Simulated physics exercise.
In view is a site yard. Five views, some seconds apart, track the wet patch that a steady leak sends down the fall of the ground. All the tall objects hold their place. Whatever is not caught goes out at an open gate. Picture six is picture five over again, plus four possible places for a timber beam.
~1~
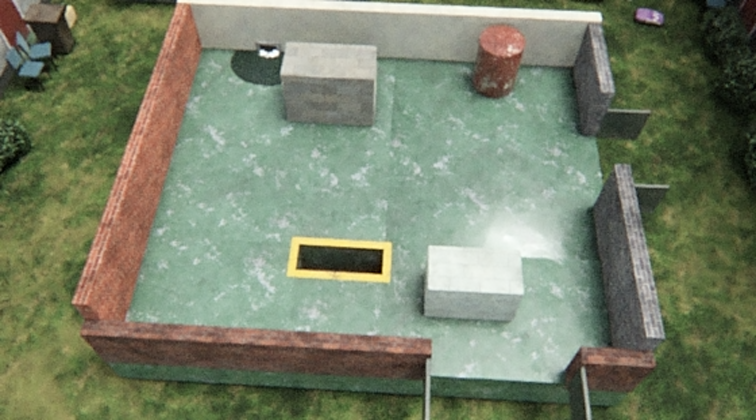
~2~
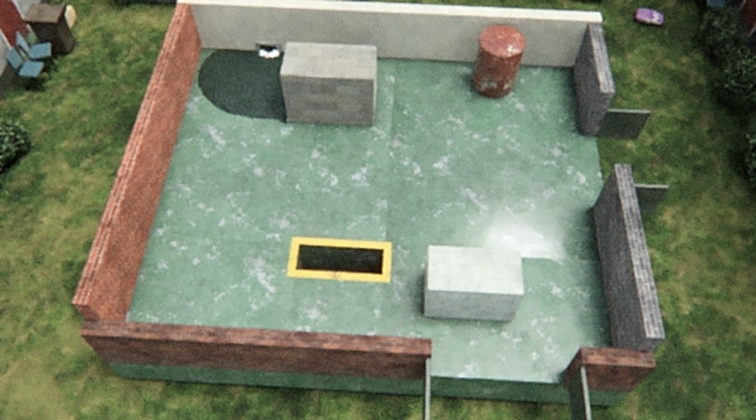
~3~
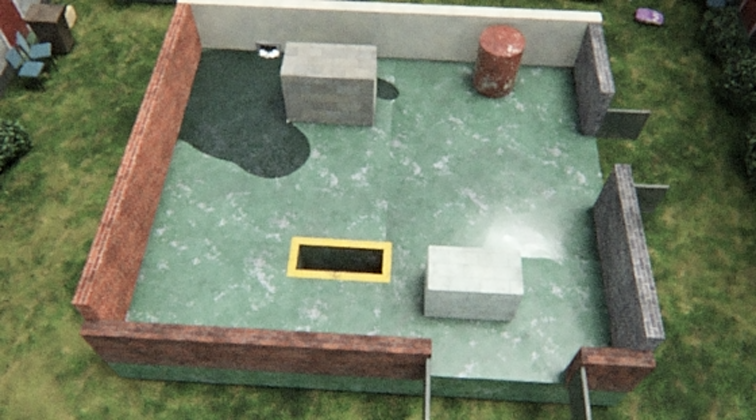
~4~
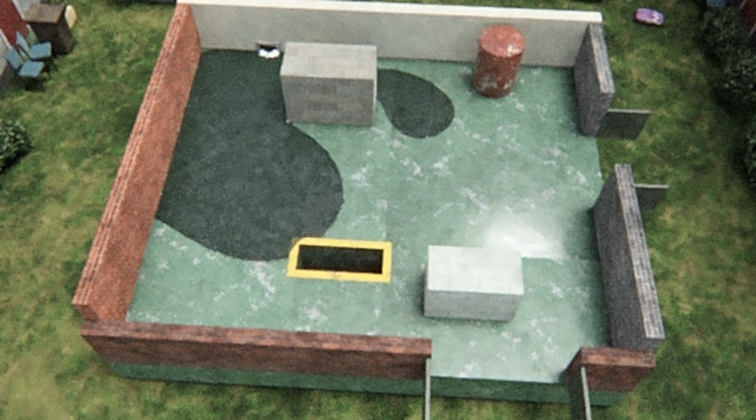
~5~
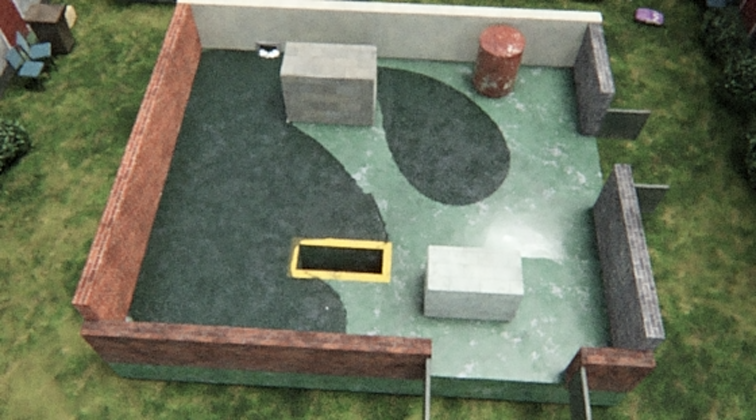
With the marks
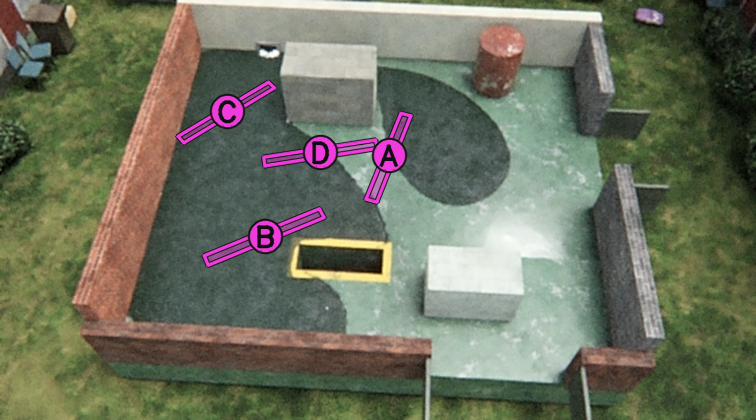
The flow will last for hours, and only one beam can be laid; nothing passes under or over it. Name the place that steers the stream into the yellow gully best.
Place A.
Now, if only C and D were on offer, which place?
Here it is place C.
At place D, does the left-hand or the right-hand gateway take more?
The left gate.
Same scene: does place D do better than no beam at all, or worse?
Place D is worse.
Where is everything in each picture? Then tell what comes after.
The first frame shows outfall at (269, 47); yellow gully at (340, 259); open gate at (496, 364); open gate at (588, 170); front seen at (260, 81), 2 % of the ground wet; yellow gully still dry.
The second frame shows front seen at (235, 113), 8 % of the ground wet; yellow gully still dry.
The third frame shows front seen at (275, 171), 15 % of the ground wet; yellow gully still dry.
The fourth frame shows front seen at (249, 255), 30 % of the ground wet; yellow gully still dry.
The fifth frame shows front seen at (311, 312), 47 % of the ground wet; yellow gully taking water.
On the marked copy, A from (371, 200) to (405, 114); B from (206, 260) to (321, 213); C from (180, 139) to (271, 85); D from (264, 161) to (376, 144).
Choosing A, about 24 % of the stream goes into the yellow gully, about 76 % out by the gates.
Choosing B, about 11 % of the stream goes into the yellow gully, about 89 % out by the gates.
Choosing C, about 12 % of the stream goes into the yellow gully, about 86 % out by the gates.
Choosing D, about 8 % of the stream goes into the yellow gully, about 91 % out by the gates.
